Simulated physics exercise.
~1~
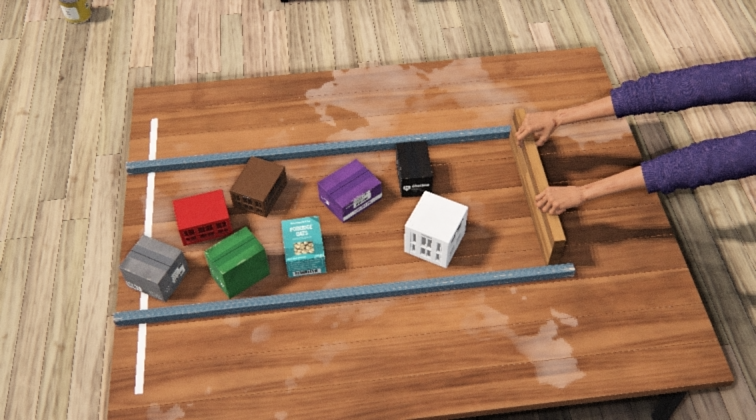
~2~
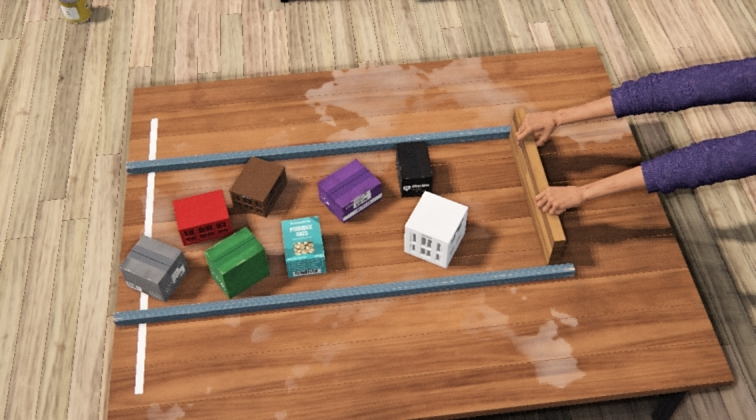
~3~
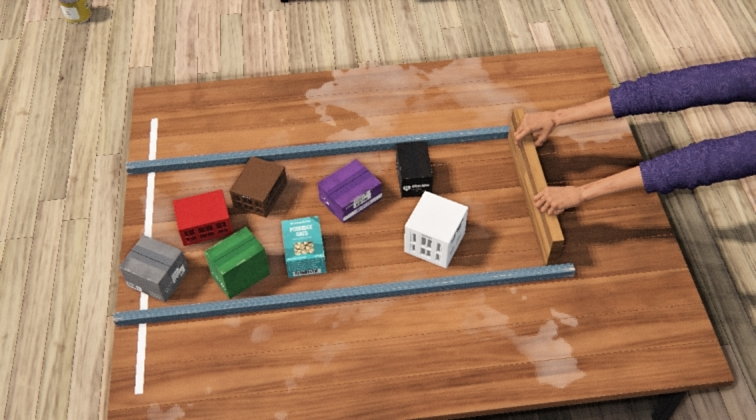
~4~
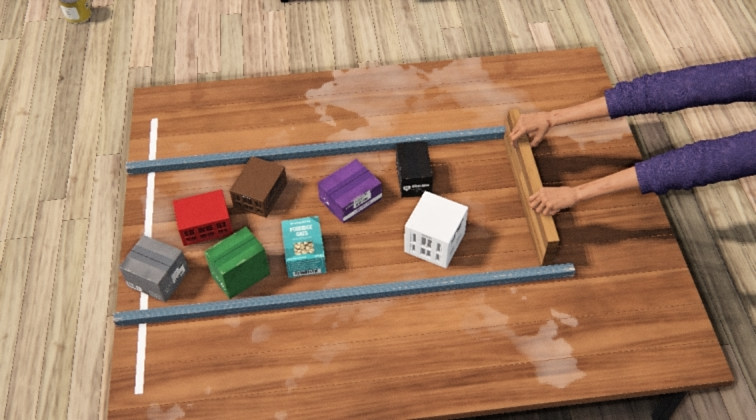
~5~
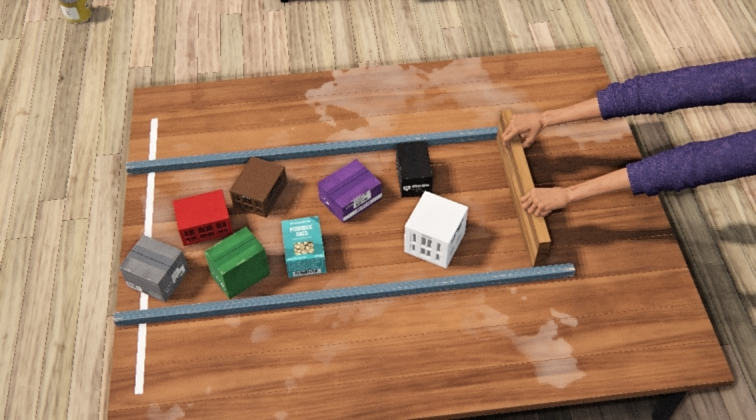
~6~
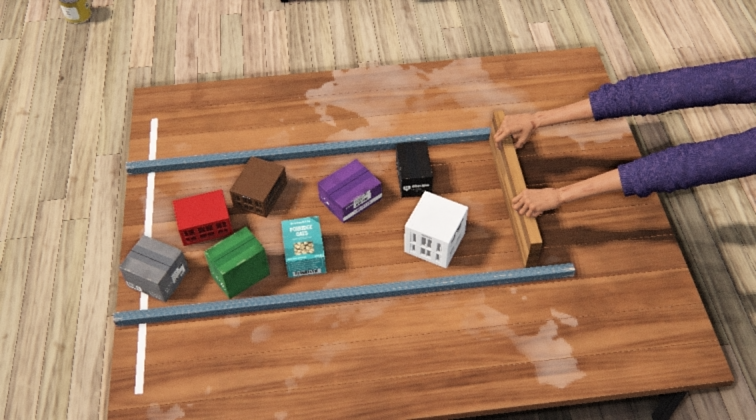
To begin with, two hands in purple sleeves grip a wooden plank at the right of a table, where eight coloured boxes and crates sit between two blue rails. The hands then slide the plank a short way left, toward the white and black ones, while all the boxes stay still.
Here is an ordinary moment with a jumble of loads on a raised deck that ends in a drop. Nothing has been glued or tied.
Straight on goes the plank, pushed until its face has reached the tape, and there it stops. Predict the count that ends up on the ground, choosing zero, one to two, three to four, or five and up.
At least five drop.
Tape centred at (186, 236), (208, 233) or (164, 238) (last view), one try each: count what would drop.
The counts come to 5, then 4, then 6.
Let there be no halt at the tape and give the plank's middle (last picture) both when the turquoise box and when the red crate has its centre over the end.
Near (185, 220) in the first case, near (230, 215) in the other.
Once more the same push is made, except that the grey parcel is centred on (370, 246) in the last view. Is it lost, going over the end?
Started there, the object drops over the edge.
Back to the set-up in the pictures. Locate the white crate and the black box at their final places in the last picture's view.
In the last picture the white crate sits at (116, 275) while the black box sits at (130, 198).
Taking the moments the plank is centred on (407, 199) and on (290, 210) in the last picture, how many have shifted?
One spot: 3. Other spot: 8.
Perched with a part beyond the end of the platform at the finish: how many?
Overhanging: 2.
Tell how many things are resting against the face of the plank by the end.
That number would be 2.
A little later, none off yet; grey parcel at rest near (155, 269); red crate moving near (201, 218); green parcel at rest near (238, 263).
When it is over, the number that fall off is five or more; down, purple parcel, turquoise box, brown crate, green parcel, red crate and grey parcel.
